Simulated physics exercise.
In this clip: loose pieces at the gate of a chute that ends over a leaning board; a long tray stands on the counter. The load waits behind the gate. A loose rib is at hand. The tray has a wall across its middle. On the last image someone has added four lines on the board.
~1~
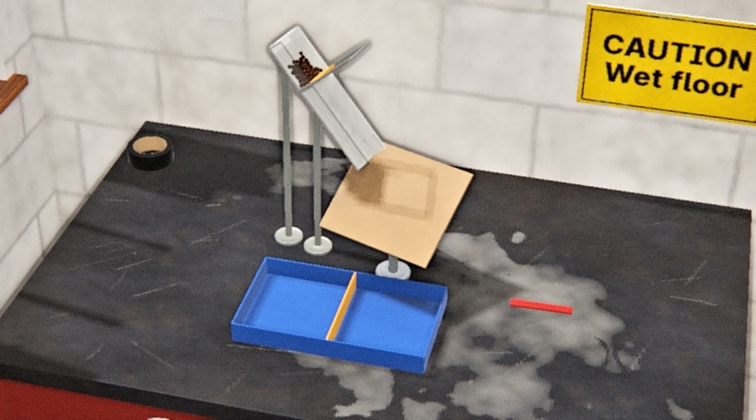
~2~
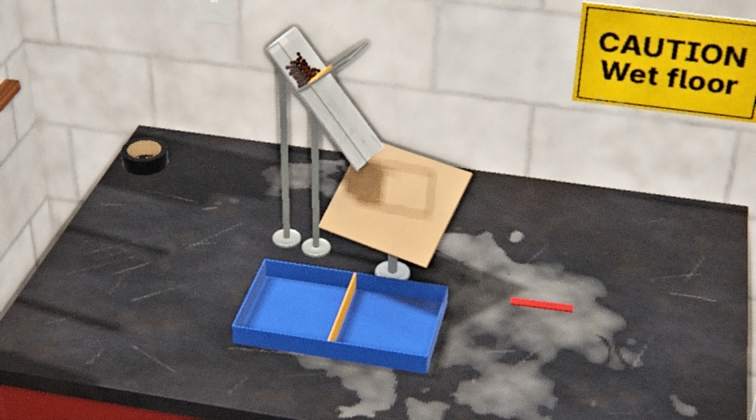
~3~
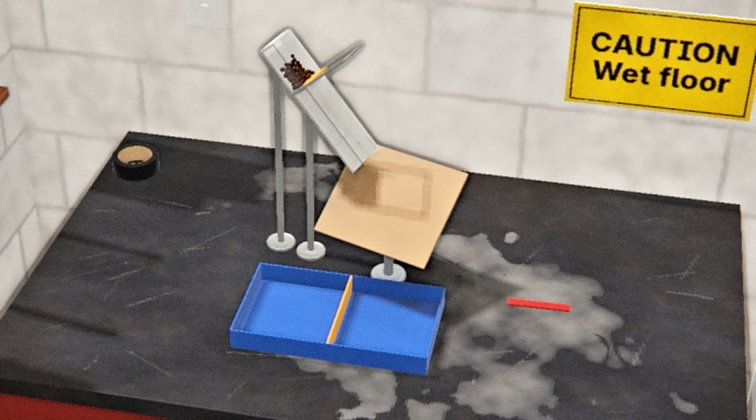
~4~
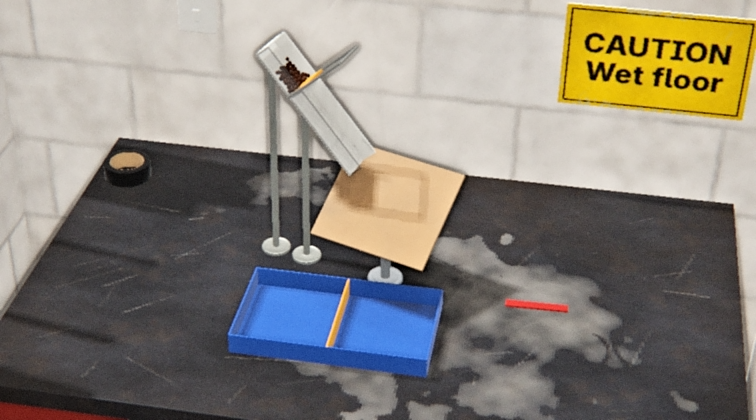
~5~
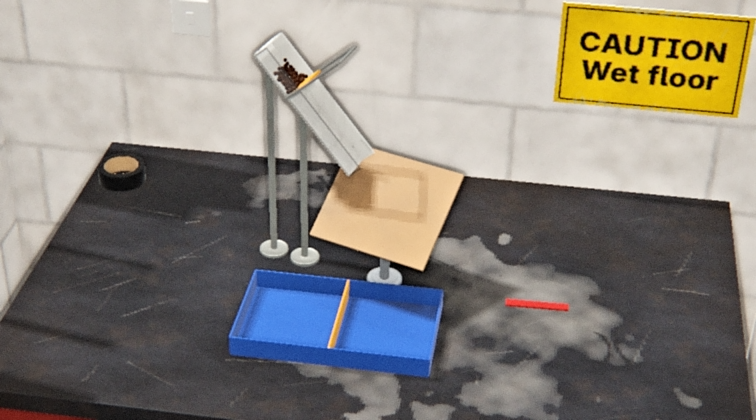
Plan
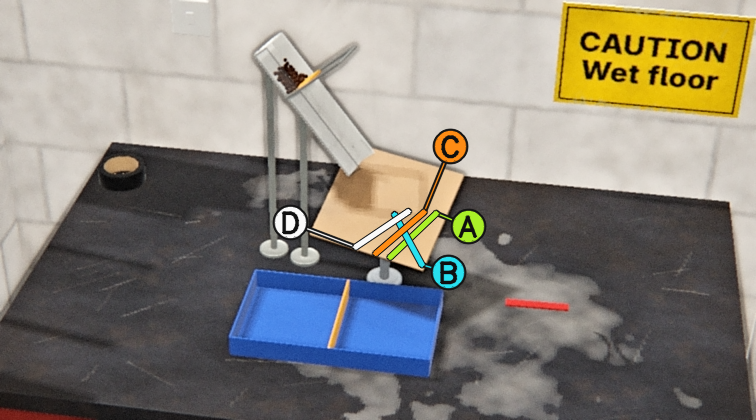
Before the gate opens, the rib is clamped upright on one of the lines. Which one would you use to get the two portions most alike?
Choose C.
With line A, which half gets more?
More lands on the right.
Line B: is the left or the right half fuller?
Right.
On the marked copy, line A from (436, 213) to (390, 257); line B from (394, 214) to (421, 264); line C from (424, 212) to (375, 253); line D from (408, 211) to (355, 247).
With A, of what is caught, a small share in the left half, the bulk in the right.
With B, of what is caught, a small share in the left half, the bulk in the right.
With C, of what is caught, close to a third in the left half, close to two thirds in the right.
With D, of what is caught, all but a few in the left half, a small share in the right.
